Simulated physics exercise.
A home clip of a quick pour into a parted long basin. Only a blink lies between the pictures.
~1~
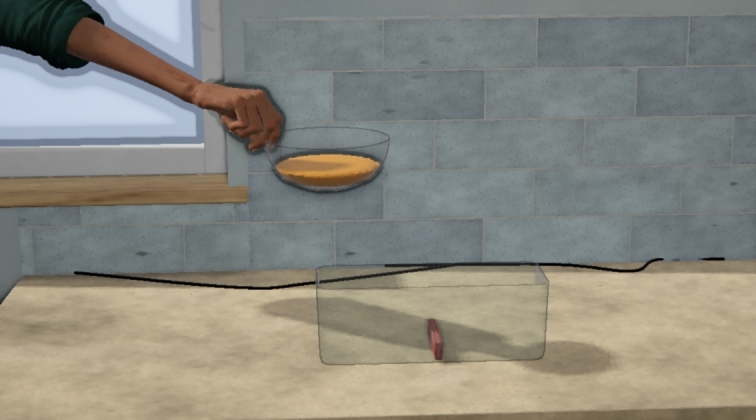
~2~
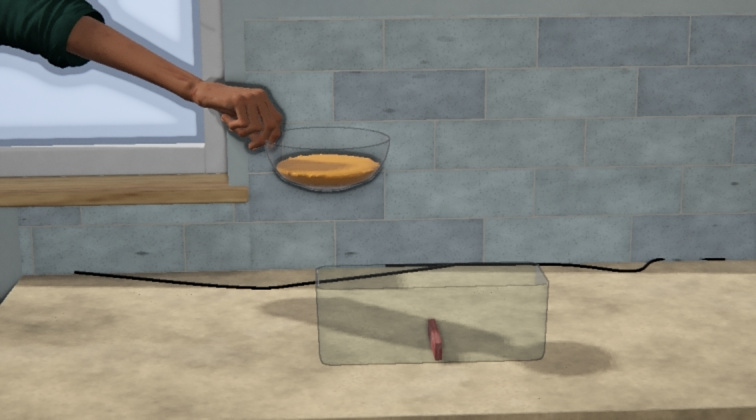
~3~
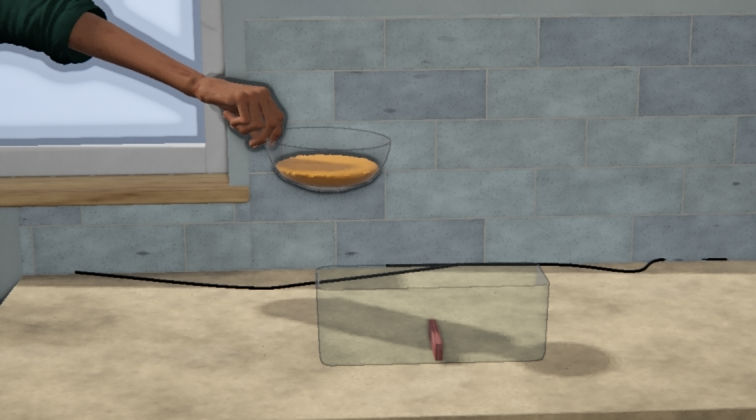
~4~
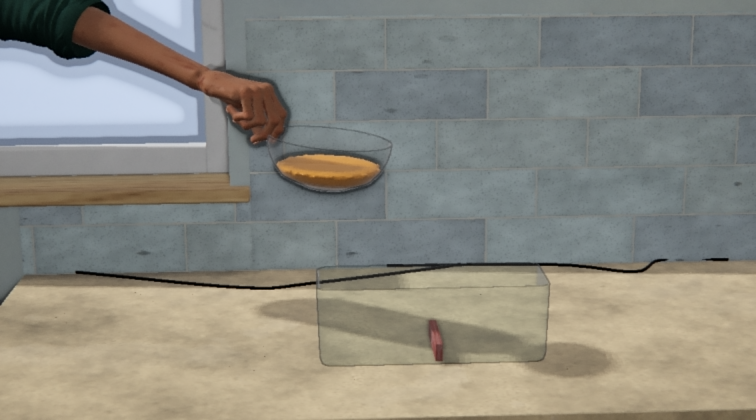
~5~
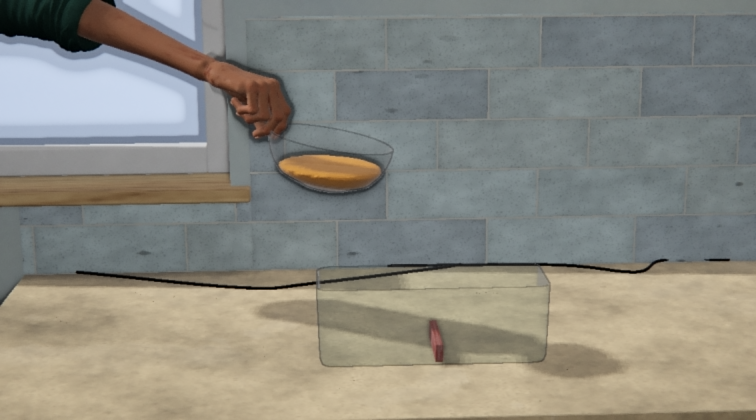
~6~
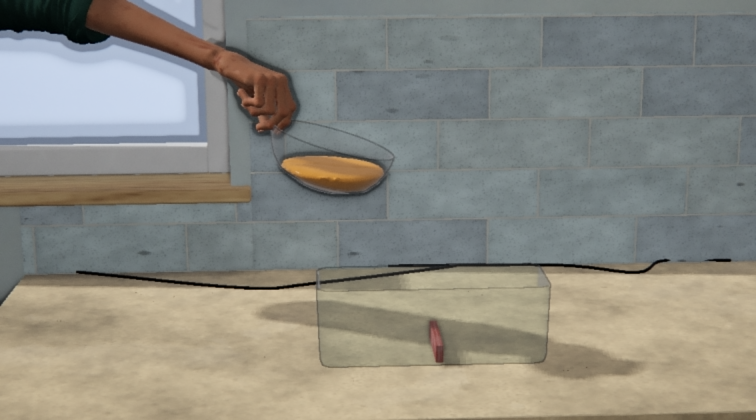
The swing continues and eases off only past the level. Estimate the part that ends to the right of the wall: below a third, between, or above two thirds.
In the end not even a third is right of the wall.
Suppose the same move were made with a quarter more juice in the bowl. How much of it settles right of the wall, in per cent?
Near 25 %.
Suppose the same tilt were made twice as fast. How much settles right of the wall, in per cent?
Roughly 25 in a hundred.
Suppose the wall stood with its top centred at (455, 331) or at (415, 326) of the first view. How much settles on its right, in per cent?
In turn 15 and 45 in a hundred.
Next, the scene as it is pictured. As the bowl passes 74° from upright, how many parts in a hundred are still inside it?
It comes to 35 per cent or so.
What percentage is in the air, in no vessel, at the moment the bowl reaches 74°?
Roughly 50 in a hundred.
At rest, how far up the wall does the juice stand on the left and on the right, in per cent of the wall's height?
Left about 60, right about 10.
A moment on, the bowl is tipped part way and 37 per cent is still to pour, 14 is left of the wall and 0 right of it.
Next, the bowl is tipped right over and 0 per cent is still to pour, 80 is left of the wall and 10 right of it.
Then the bowl is tipped right over and 0 per cent is still to pour, 85 is left of the wall and 14 right of it.
Later the bowl is tipped right over and 0 per cent is still to pour, 84 is left of the wall and 14 right of it.
Finally, 84 per cent lies left of the wall, 14 right of it and 1 outside.
